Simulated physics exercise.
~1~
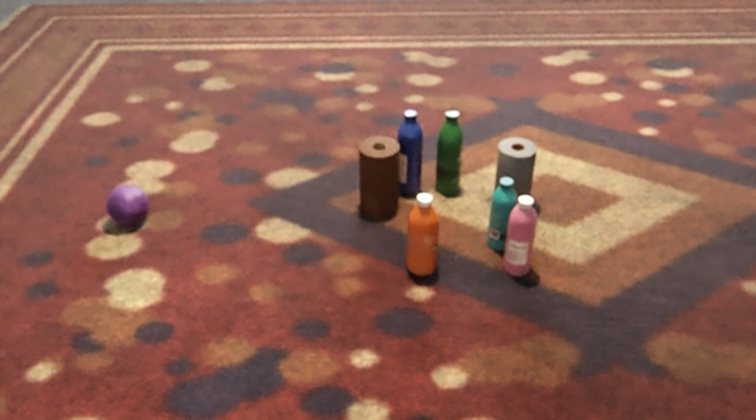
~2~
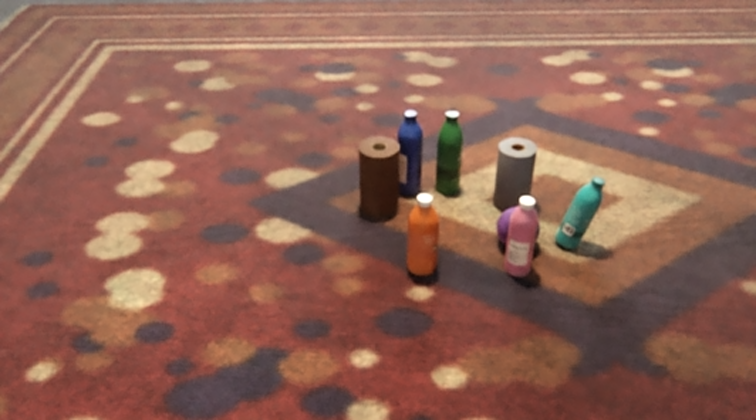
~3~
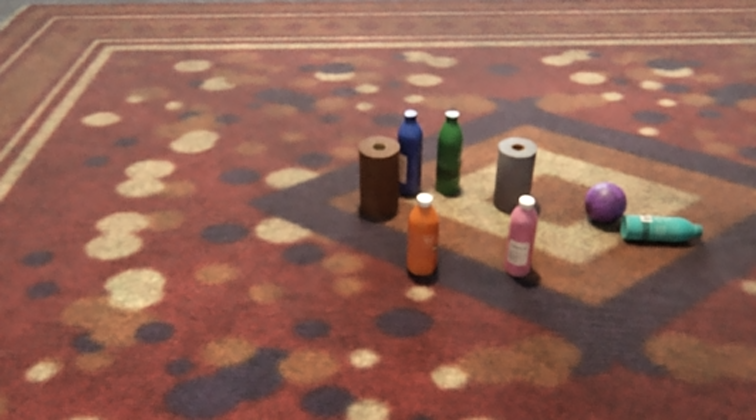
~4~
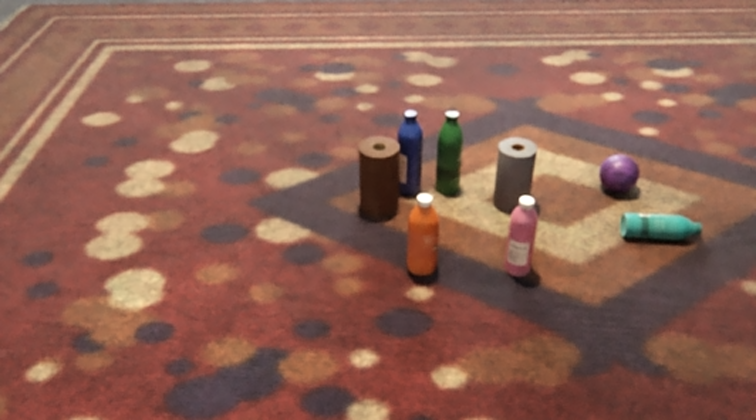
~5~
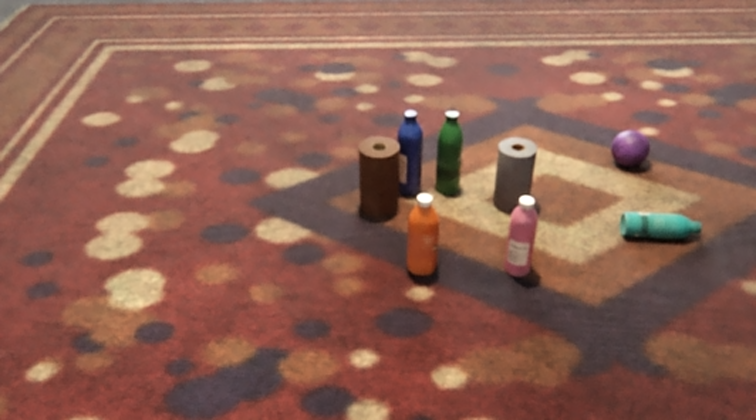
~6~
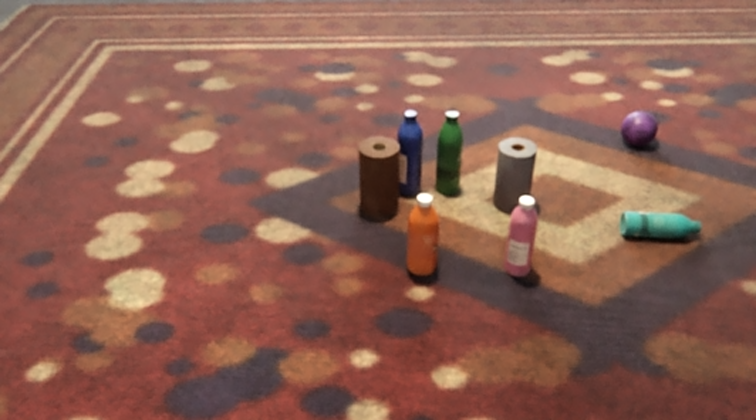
On a patterned carpet, a purple ball rolls right among standing bottles and rolls, toppling only the turquoise bottle, then rolls farther away.
